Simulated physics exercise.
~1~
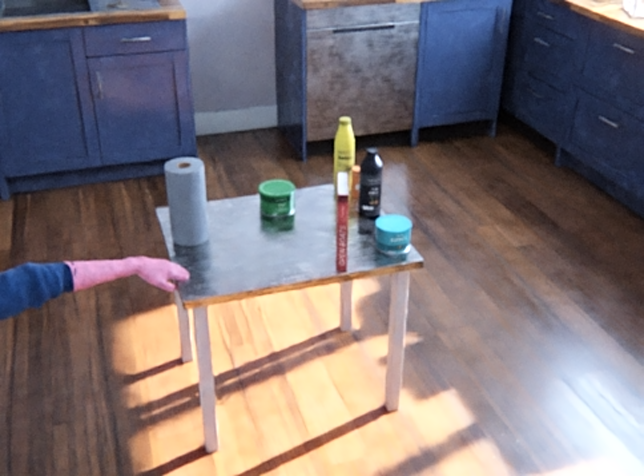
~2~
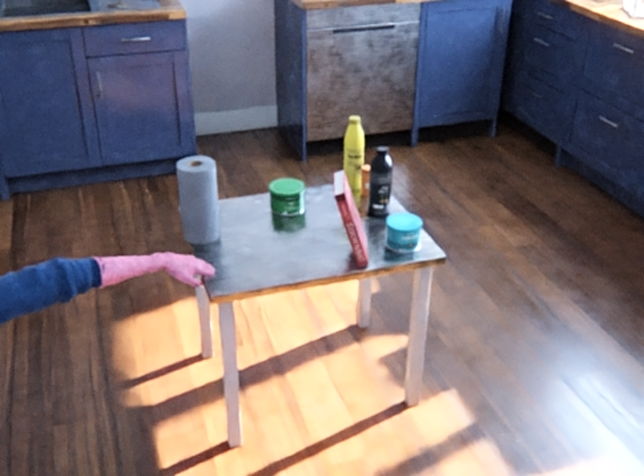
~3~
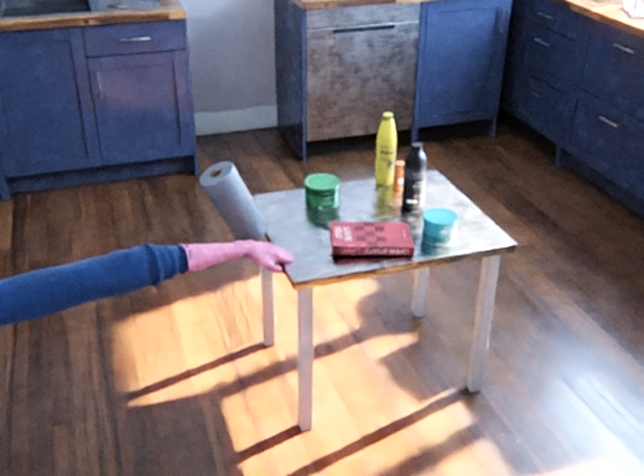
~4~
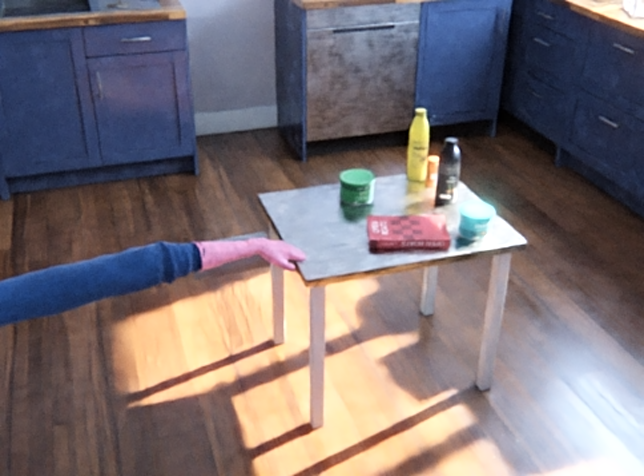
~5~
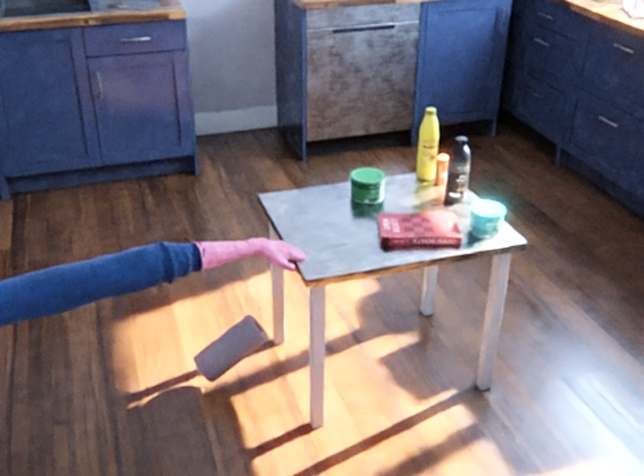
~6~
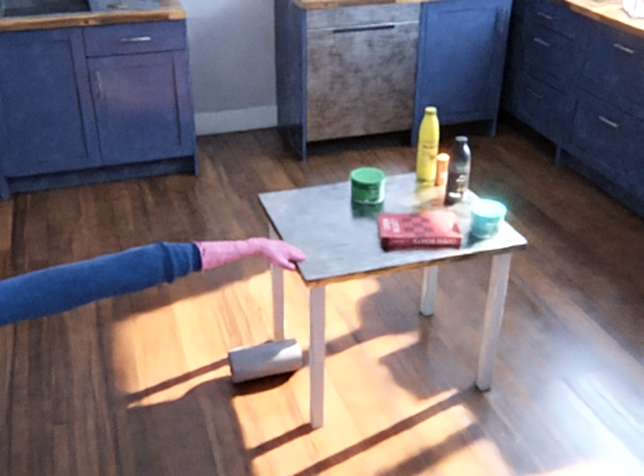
A gloved hand shoves a table right, toppling a red book and dropping a grey roll.
